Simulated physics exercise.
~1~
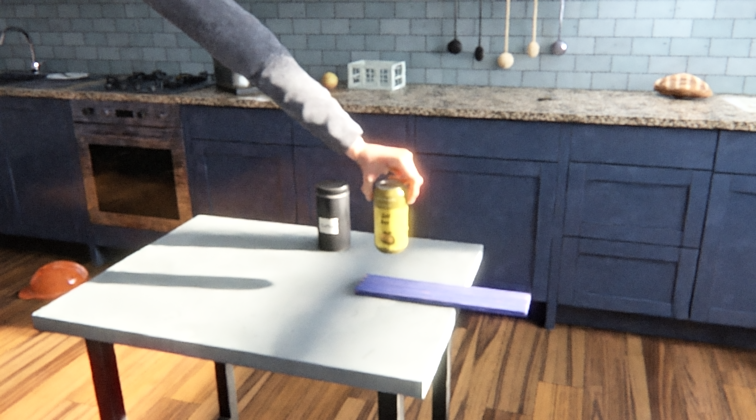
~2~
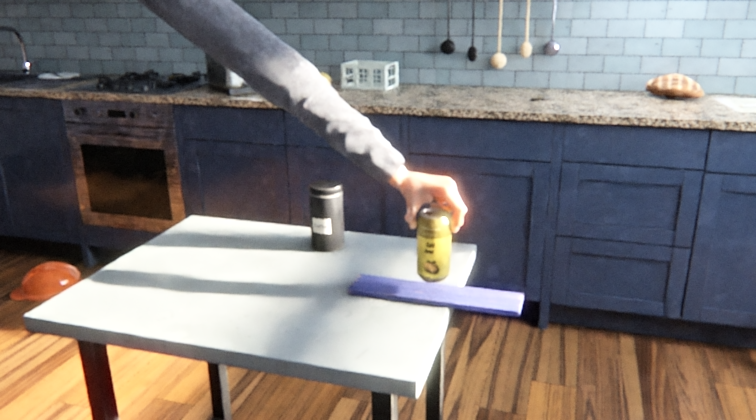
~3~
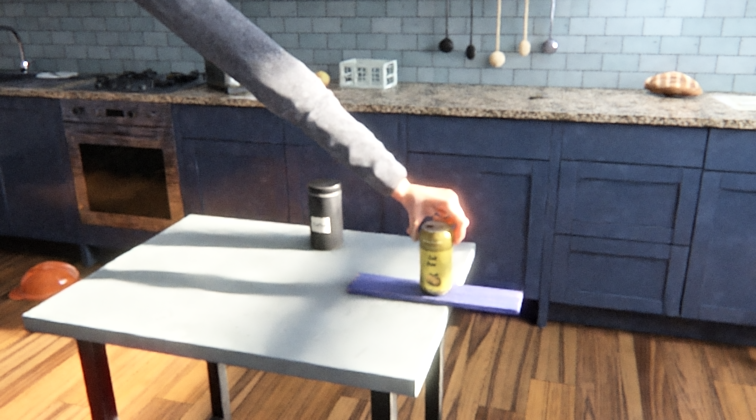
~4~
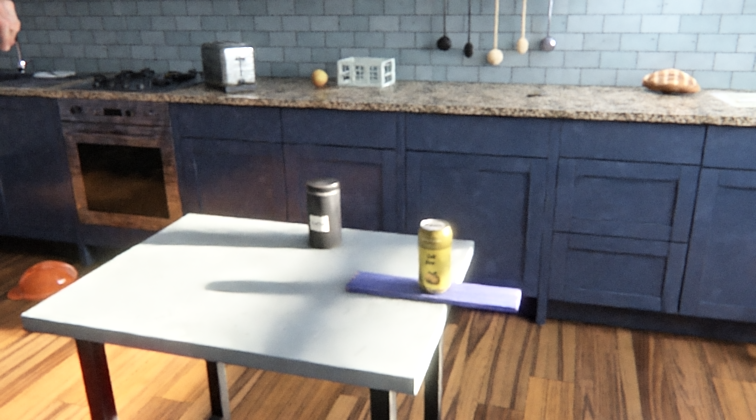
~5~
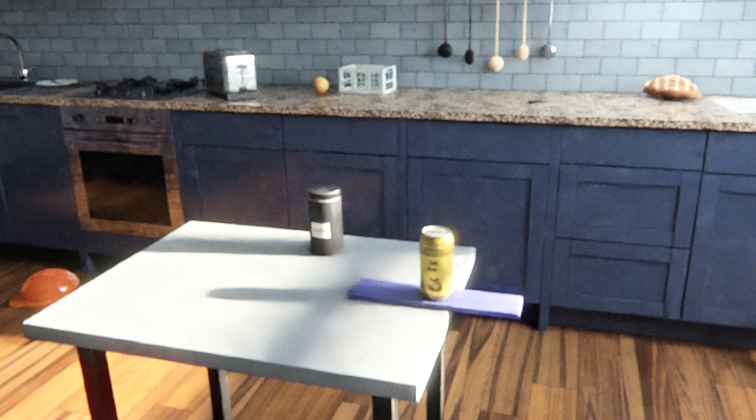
A hand moved a yellow can to the right across a kitchen table and lowered it upright onto a blue plank jutting past the table's edge, near a black jar. It let go and drew back, and everything stayed still, the plank balanced.
